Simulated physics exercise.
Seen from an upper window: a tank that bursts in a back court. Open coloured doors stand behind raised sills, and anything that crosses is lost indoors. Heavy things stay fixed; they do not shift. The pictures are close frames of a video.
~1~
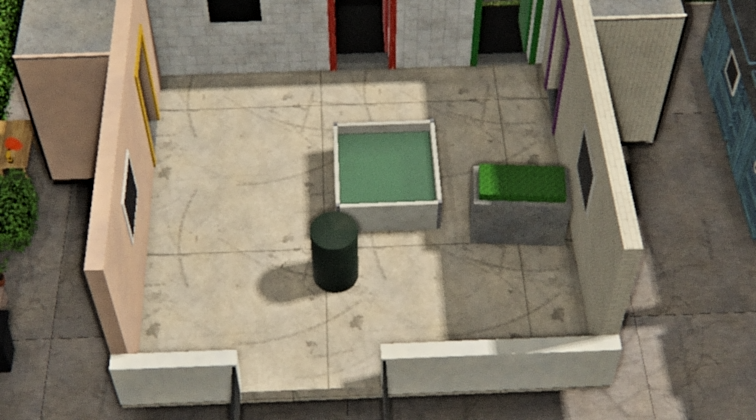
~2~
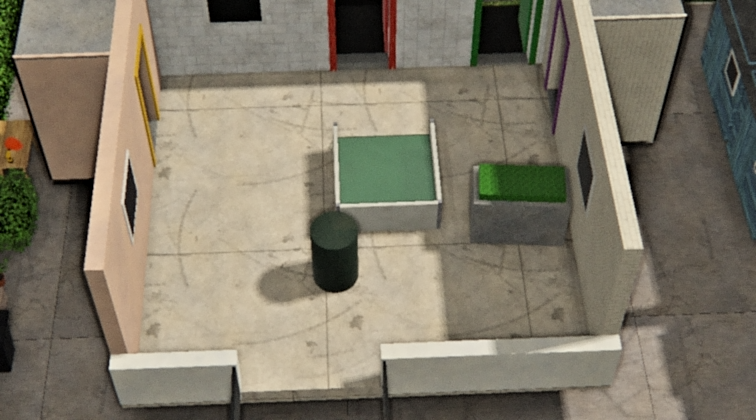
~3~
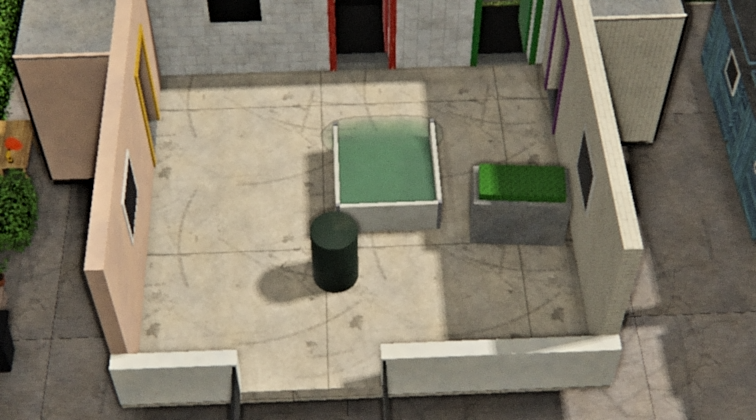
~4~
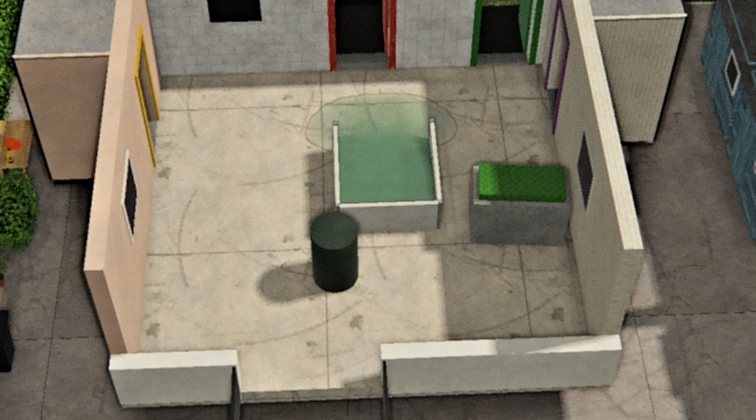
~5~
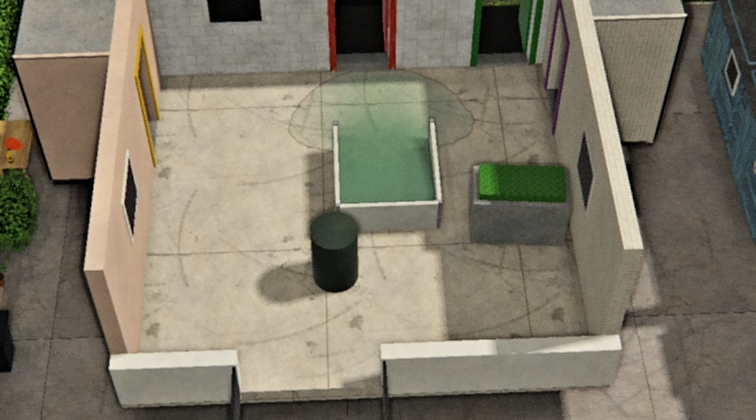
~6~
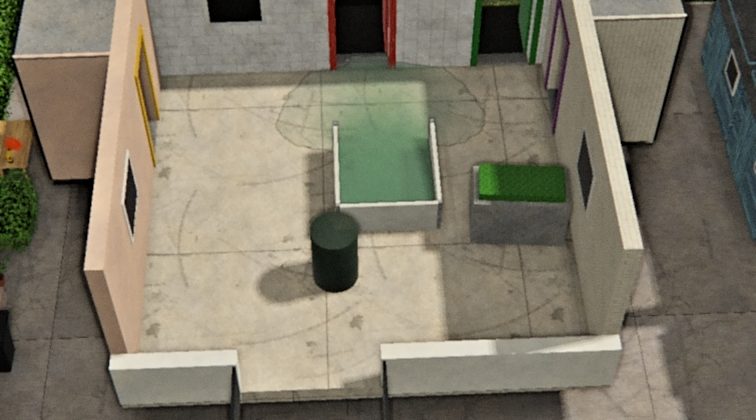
A walled back court of pale, cracked paving is seen from an upper window, with red and green doorways in the far wall. A square white-walled tank of green water stands near the middle, a dark green cylinder before it and a grey block topped with bright green to its right. The tank's far side disappears, and water pours out behind, spreading in a thin, widening fan.
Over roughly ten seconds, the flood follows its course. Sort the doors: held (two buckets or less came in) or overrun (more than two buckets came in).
Sorted: Red door overrun, yellow door overrun, green door overrun, purple door overrun.
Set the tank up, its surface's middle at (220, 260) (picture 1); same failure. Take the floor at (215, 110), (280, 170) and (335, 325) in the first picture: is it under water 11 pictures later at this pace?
Readings in order: Flood; flood; no flood.
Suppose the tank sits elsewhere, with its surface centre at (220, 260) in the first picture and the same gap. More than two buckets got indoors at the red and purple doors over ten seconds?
The red one falls short, the purple one overshoots it.
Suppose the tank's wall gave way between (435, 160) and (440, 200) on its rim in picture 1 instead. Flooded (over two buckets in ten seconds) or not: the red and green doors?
Result - red: Within bounds; green: Beyond the limit.
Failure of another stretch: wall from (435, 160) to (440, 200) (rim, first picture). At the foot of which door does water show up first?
It's the door marked purple.
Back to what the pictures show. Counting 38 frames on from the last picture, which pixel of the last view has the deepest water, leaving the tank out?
It should be close to (538, 207).
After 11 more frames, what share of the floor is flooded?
Around 20 percent of it.
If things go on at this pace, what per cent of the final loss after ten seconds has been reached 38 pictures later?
Near 85 %.
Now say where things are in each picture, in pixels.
The first frame shows the water tank at (386, 166) is whole and still.
In the second frame, the front is at a hidden place, out from the gap on the water tank's far side.
In the third frame, water pours out on the water tank's far side and has run to (435, 128).
In the fourth frame, water pours out on the water tank's far side and has run to (316, 119).
In the fifth frame, the front is at (340, 79), out from the gap on the water tank's far side.
In the sixth frame, water pours out on the water tank's far side and has run to (319, 72).
A moment on, water covers 15 % of the floor; the red door over two buckets in, the yellow door not reached, the green door wet at the sill, nothing in, the purple door not reached.
Next, water covers 20 % of the floor; the red door far over two buckets in, the yellow door not reached, the green door under two buckets in, the purple door wet at the sill, nothing in.
Then, water covers 35 % of the floor; the red door far over two buckets in, the yellow door under two buckets in, the green door over two buckets in, the purple door over two buckets in.
Later, water covers 55 % of the floor; the red door far over two buckets in, the yellow door over two buckets in, the green door over two buckets in, the purple door over two buckets in.
In the end, water covers 75 % of the floor; the red door far over two buckets in, the yellow door over two buckets in, the green door over two buckets in, the purple door over two buckets in.
